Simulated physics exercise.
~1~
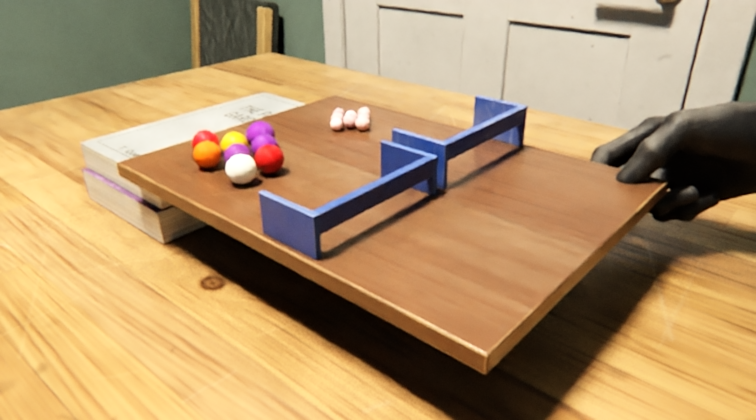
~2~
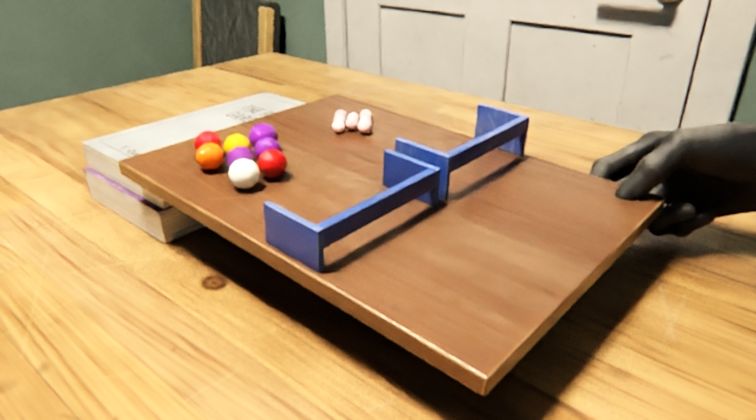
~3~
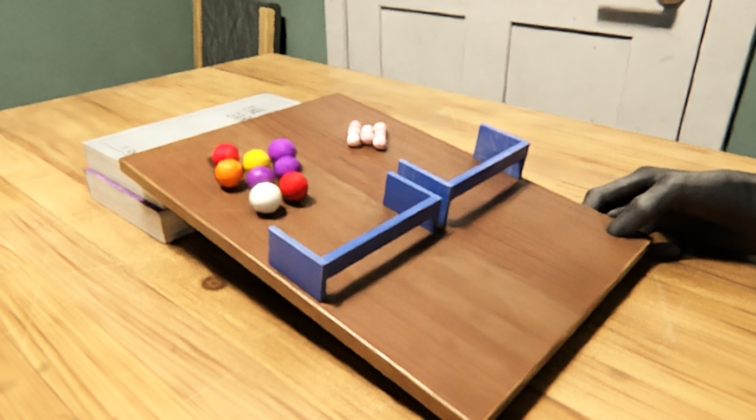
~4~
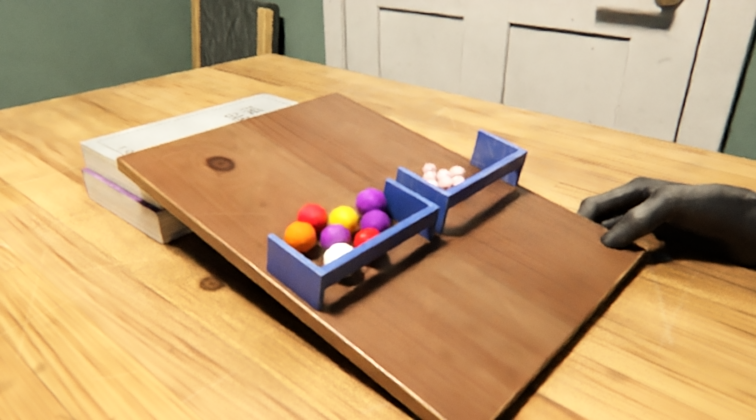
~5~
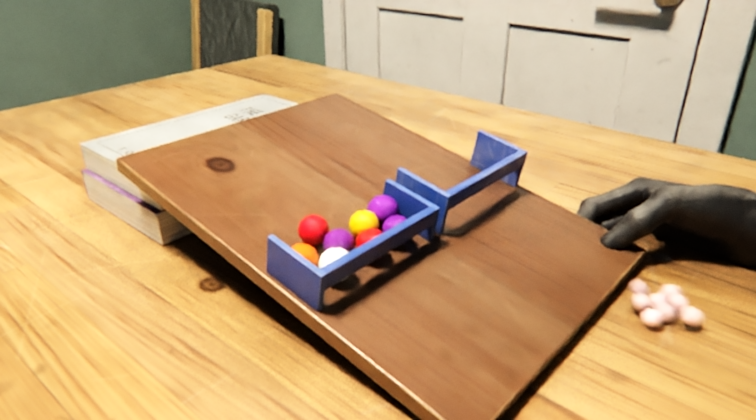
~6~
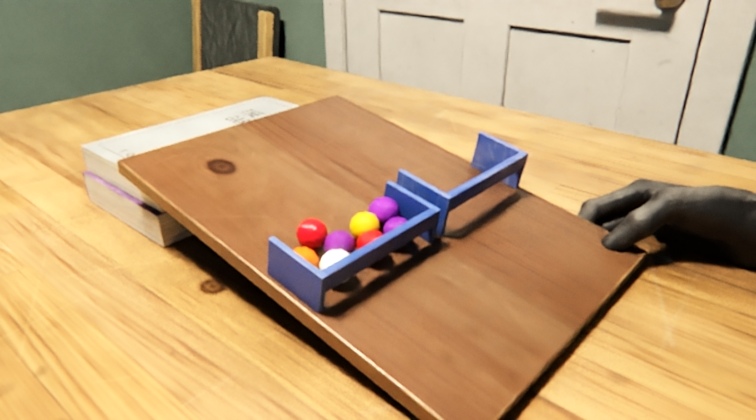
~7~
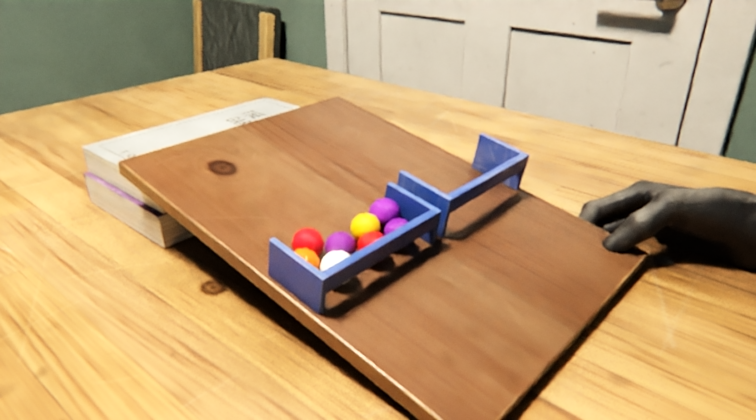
Gloved hand lowering one end of a wooden board, coloured balls rolling and stopping behind a blue bar, small pink pieces slipping under another.
